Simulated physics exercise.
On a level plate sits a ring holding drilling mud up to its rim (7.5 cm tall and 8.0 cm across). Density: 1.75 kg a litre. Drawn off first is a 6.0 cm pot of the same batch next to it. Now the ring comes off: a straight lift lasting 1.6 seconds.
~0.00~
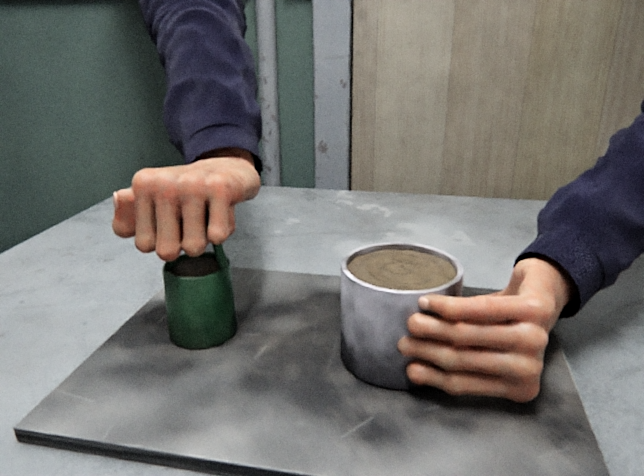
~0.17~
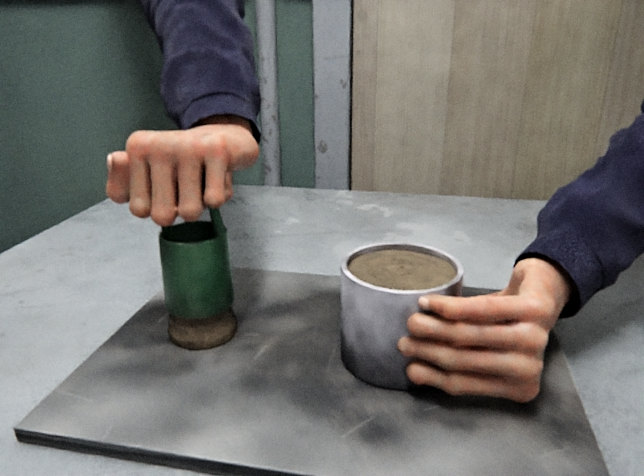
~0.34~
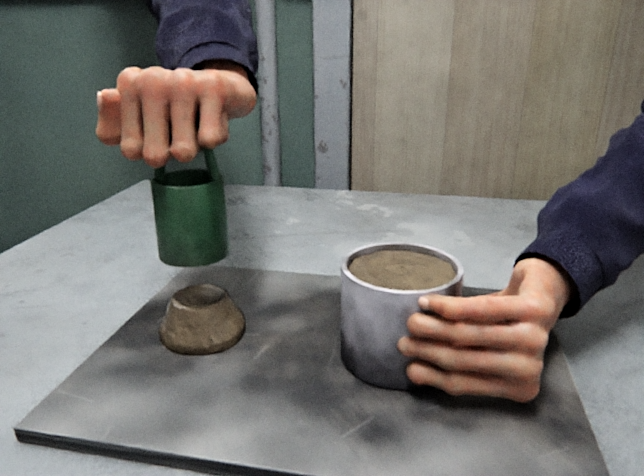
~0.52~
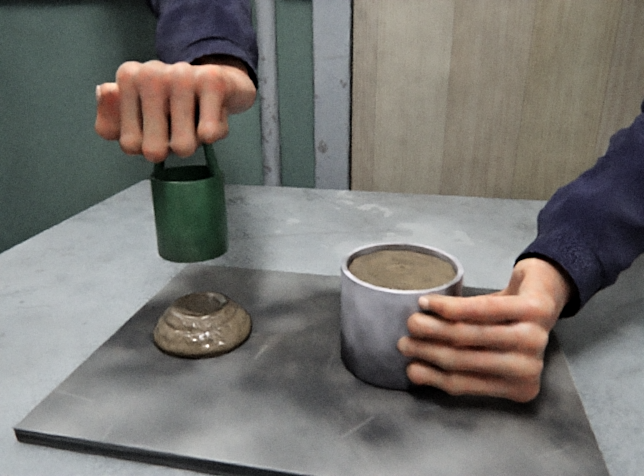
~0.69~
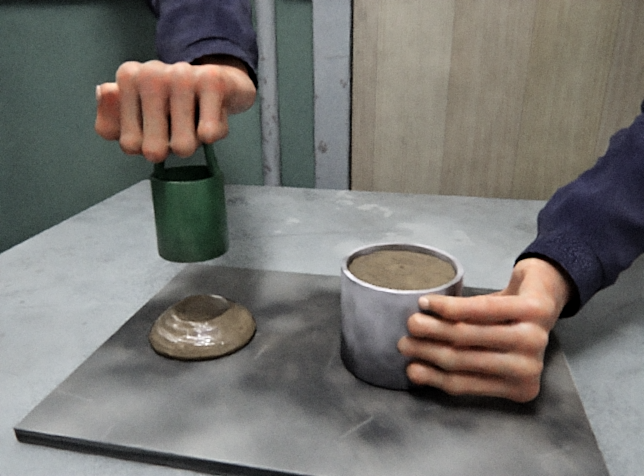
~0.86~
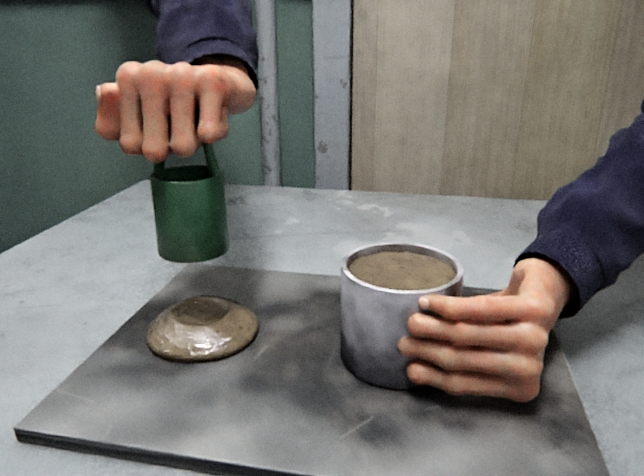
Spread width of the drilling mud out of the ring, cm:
20.0 cm.
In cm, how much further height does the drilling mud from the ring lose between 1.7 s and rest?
It comes to around 2.0 cm.
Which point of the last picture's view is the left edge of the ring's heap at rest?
Location: About (269, 366).
By 1.3 s, the ring is up 2.0 cm; the drilling mud has come down 0.9 cm to 6.6 cm and is 11 cm wide.
By 1.7 s, the ring is up 5.0 cm; the drilling mud has come down 3.8 cm to 3.7 cm and is 14 cm wide.
By 2.1 s, the ring is up 7.9 cm; the drilling mud has come down 4.9 cm to 2.6 cm and is 16 cm wide.
By 2.5 s, the ring is clear; the drilling mud has come down 5.2 cm to 2.3 cm and is 17 cm wide.
By 5.8 s, at rest, the ring is clear; the drilling mud has come down 5.6 cm to 1.9 cm and is 20 cm wide.
